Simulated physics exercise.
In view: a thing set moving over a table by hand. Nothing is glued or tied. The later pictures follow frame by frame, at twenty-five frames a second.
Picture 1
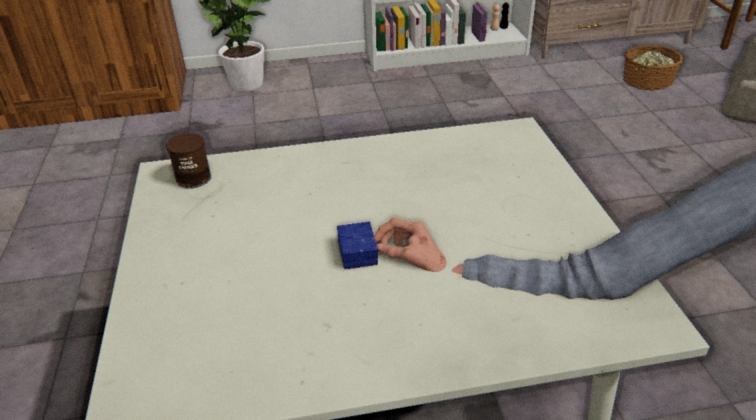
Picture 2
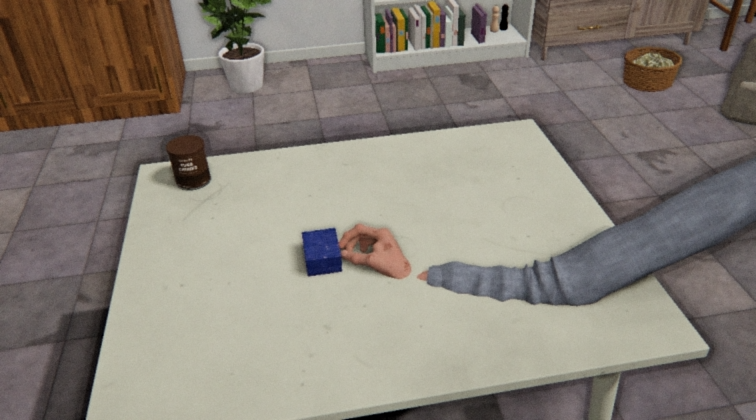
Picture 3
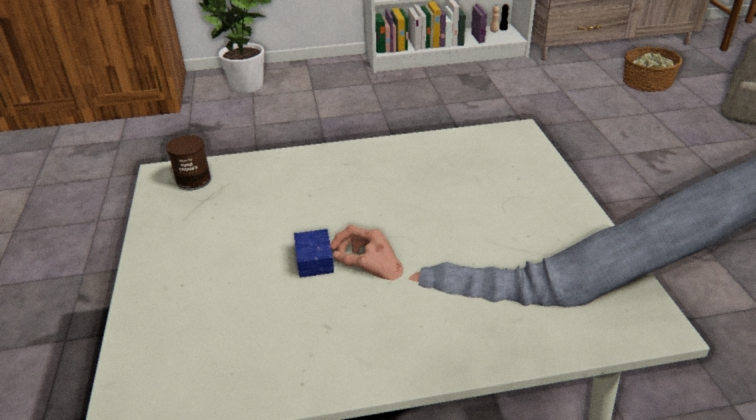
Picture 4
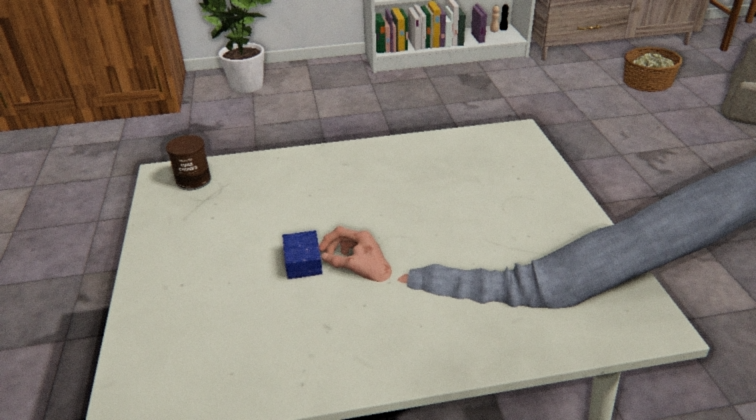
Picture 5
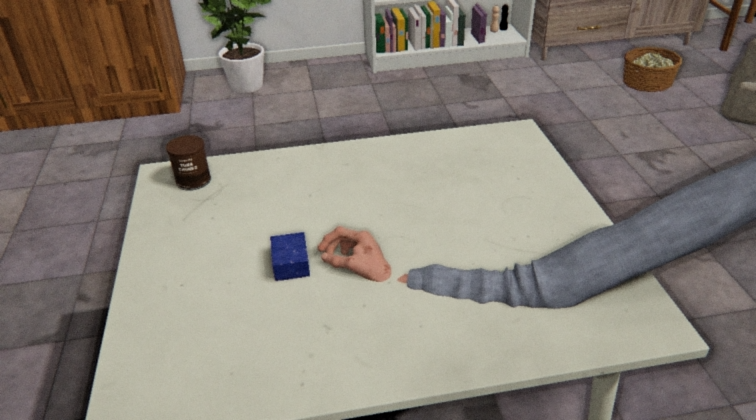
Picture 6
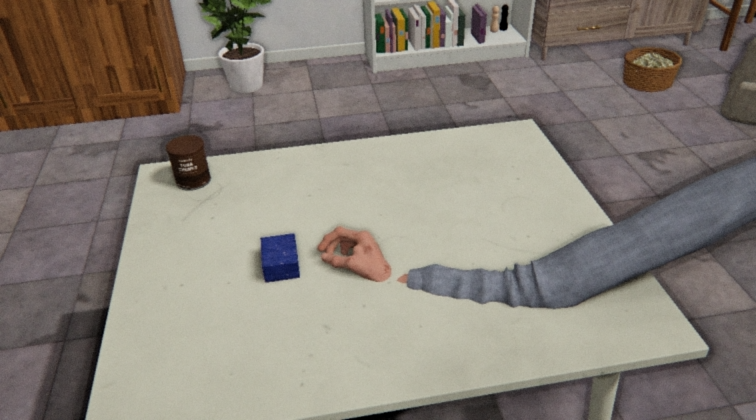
In the video, a hand in a grey sleeve pushes a blue block leftward across a pale table, near a dark jar. The hand then stays still while the block slides a little farther left, leaving a gap between them.
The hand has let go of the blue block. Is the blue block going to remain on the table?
The blue block remains on top.
Then, 0.10 s after the last picture, blue block slid about its own width near (266, 259).
Then, 0.40 s after the last picture, blue block resting near (265, 260).
At rest, moved from the start, blue block. Seen from the same camera at the end, blue block near (264, 260).
